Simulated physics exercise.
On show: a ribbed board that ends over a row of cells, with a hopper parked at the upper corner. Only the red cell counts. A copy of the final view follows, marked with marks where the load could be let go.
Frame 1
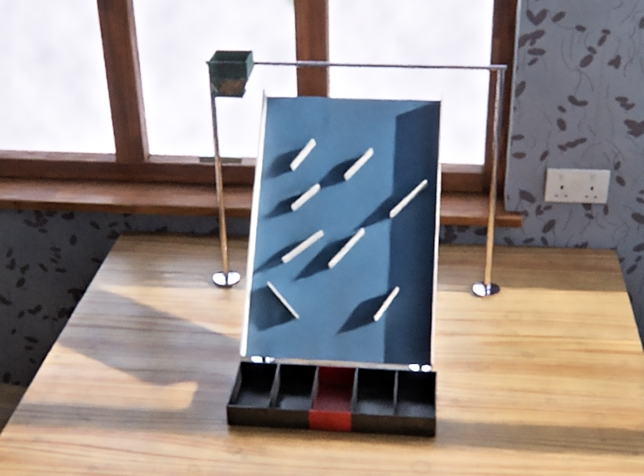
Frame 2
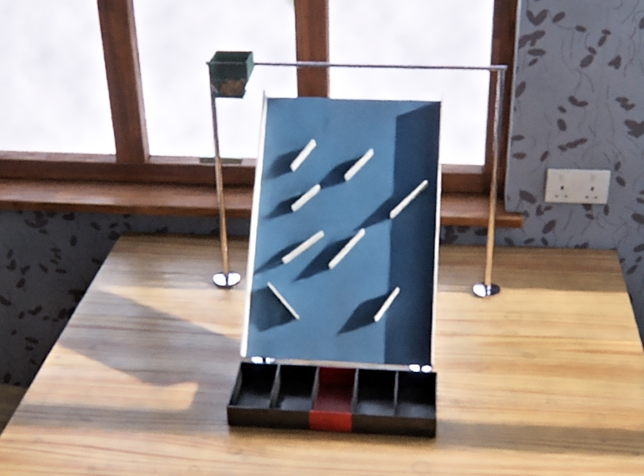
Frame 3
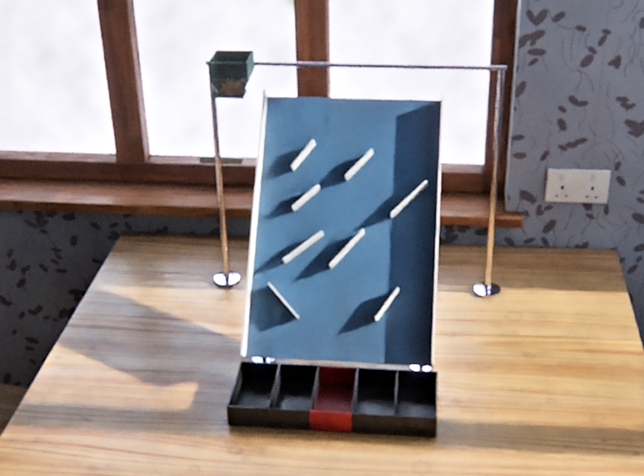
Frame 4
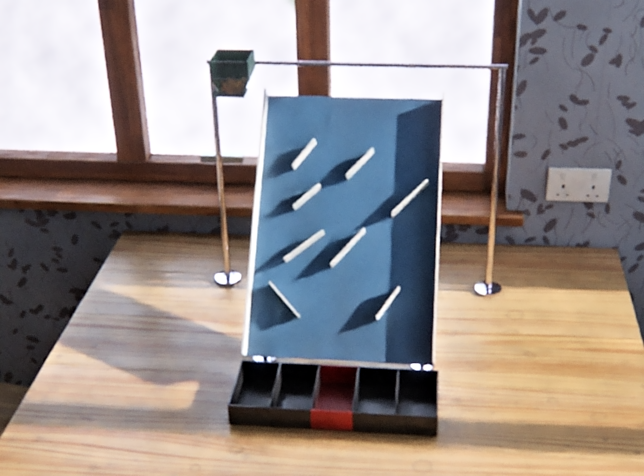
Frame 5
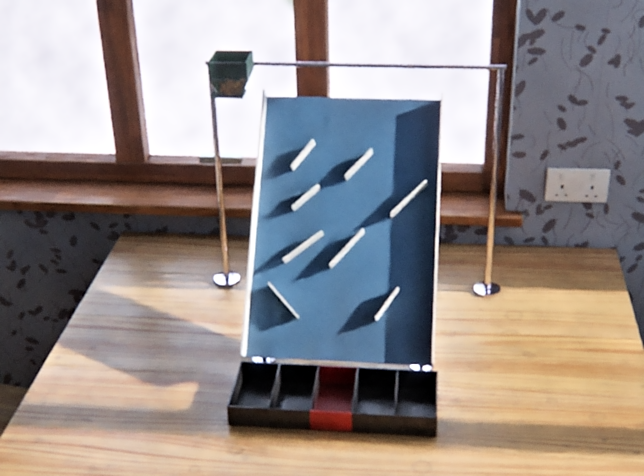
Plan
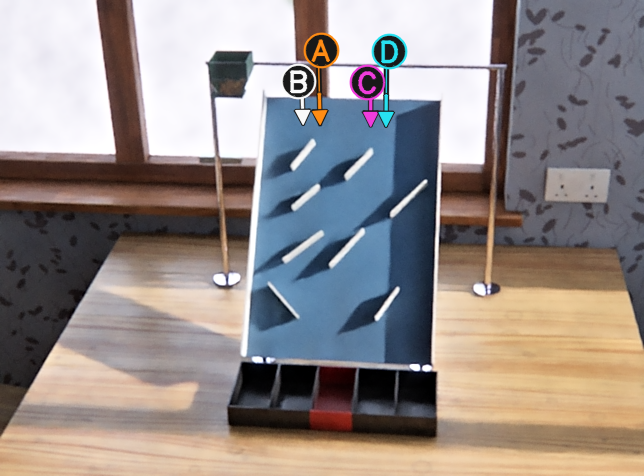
A blue ribbed board stands motionless above five cells, a small hopper at its upper left.
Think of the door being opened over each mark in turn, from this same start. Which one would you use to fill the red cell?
D.
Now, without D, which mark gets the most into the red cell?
It is C.
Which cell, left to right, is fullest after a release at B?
It is the first one.
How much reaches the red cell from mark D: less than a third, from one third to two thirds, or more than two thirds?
Mark D gives from one third to two thirds.
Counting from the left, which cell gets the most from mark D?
The third from the left.
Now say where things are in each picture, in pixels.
Hopper (233, 84), dried chickpeas, door shut, in the first picture.
Ribs (291, 167) to (313, 140), (345, 177) to (372, 149), (292, 207) to (318, 185), in the second picture.
Ribs (391, 214) to (427, 181), (283, 260) to (322, 231), (329, 265) to (363, 229), in the third picture.
Ribs (269, 282) to (298, 315), (376, 318) to (399, 286), in the fourth picture.
Red cell (331, 420), number 3 of 5 from the left, in the fifth picture.
On the marked copy, mark A meets the board at (320, 119); mark B meets the board at (302, 119); mark C meets the board at (370, 120); mark D meets the board at (386, 121).
With A, about a tenth in the red cell, the larger part in other cells, about a tenth outside the box.
With B, about a tenth in the red cell, the larger part in other cells, about a tenth outside the box.
With C, roughly a quarter in the red cell, roughly two thirds in other cells, about a tenth outside the box.
With D, roughly half in the red cell, roughly a third in other cells, about a tenth outside the box.
